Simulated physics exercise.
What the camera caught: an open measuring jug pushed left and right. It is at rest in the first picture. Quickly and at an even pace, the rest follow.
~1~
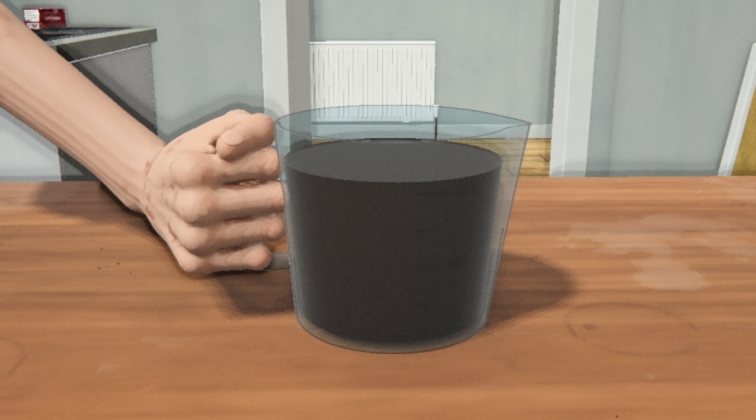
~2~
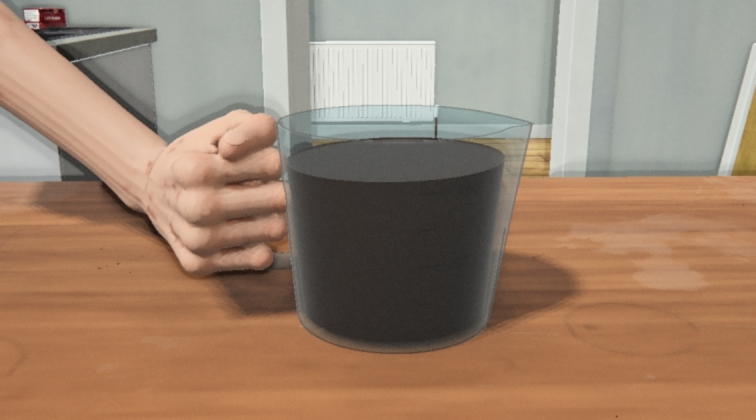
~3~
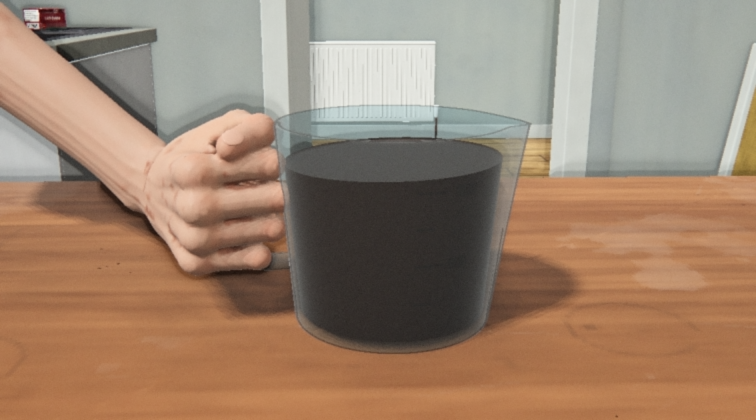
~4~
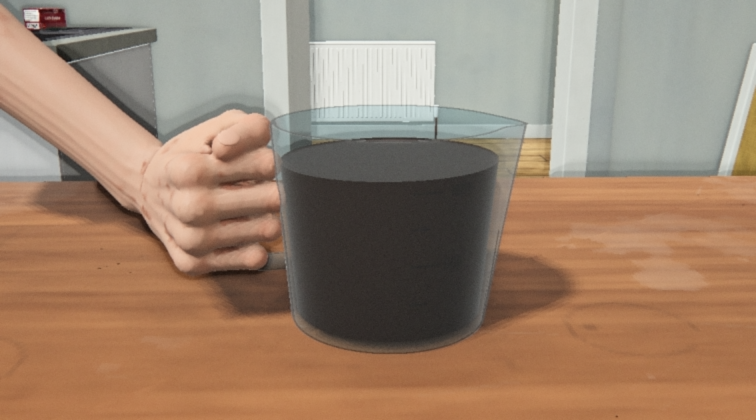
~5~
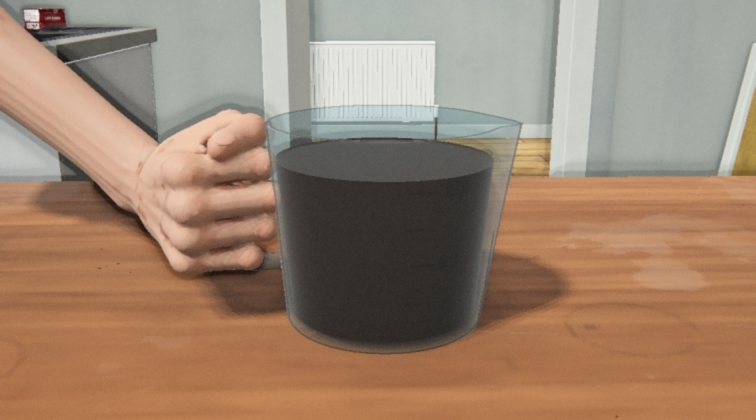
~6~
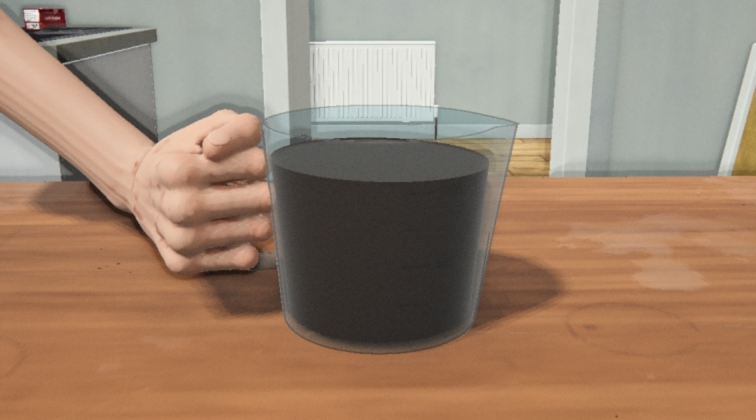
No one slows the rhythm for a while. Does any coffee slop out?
Nothing escapes.
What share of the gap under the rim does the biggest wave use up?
Reading: 20 per cent.
A moment on, the highest wave so far stays far below the rim.
When it is over, the highest wave so far stays far below the rim; nothing has left it.
